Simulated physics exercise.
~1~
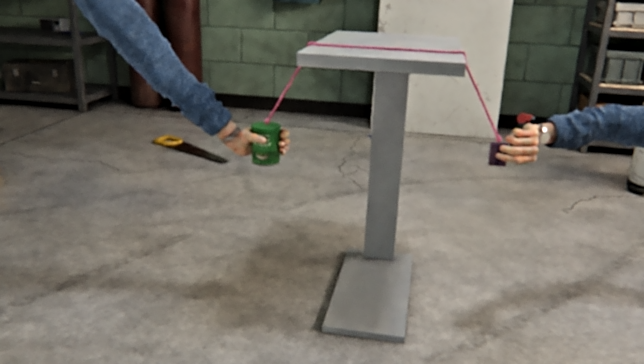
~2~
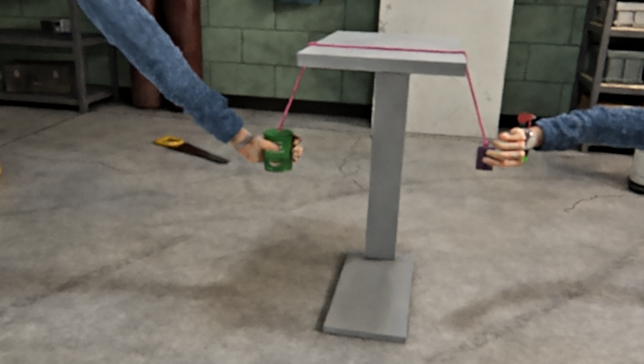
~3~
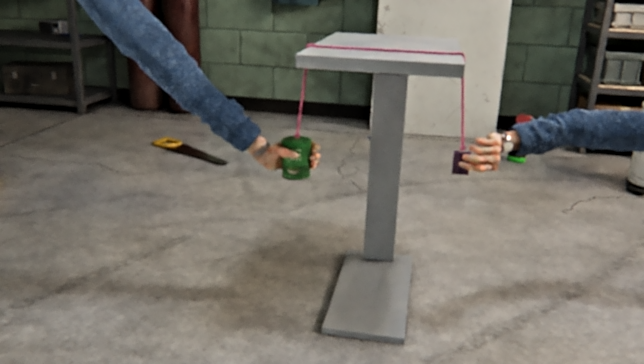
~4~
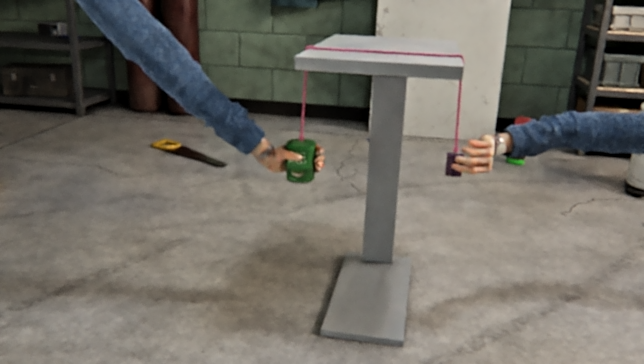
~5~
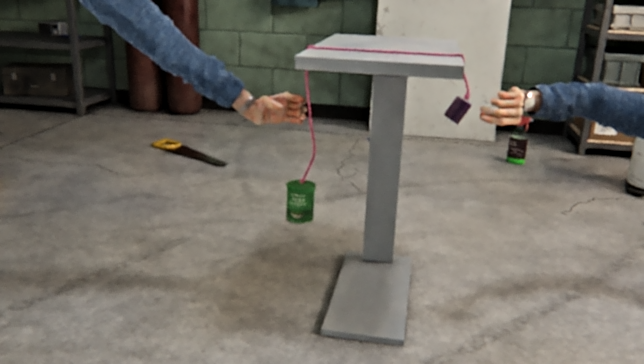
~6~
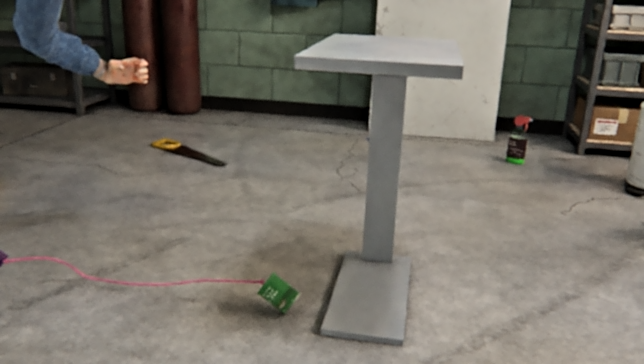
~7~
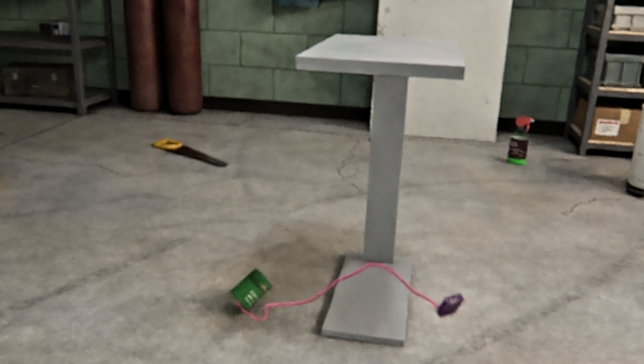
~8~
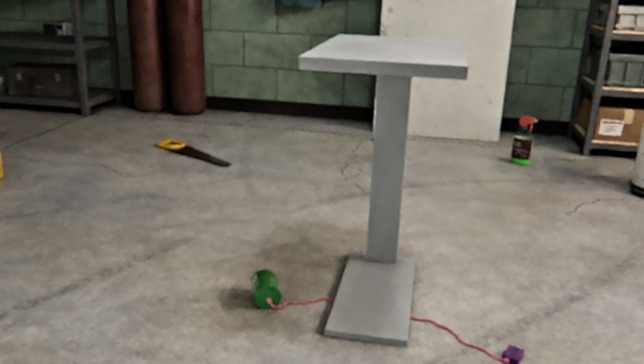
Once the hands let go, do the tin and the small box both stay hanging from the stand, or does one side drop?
One side drops. The green tin on the left sinks and the string goes down on that side, pulling the small purple box up and over.
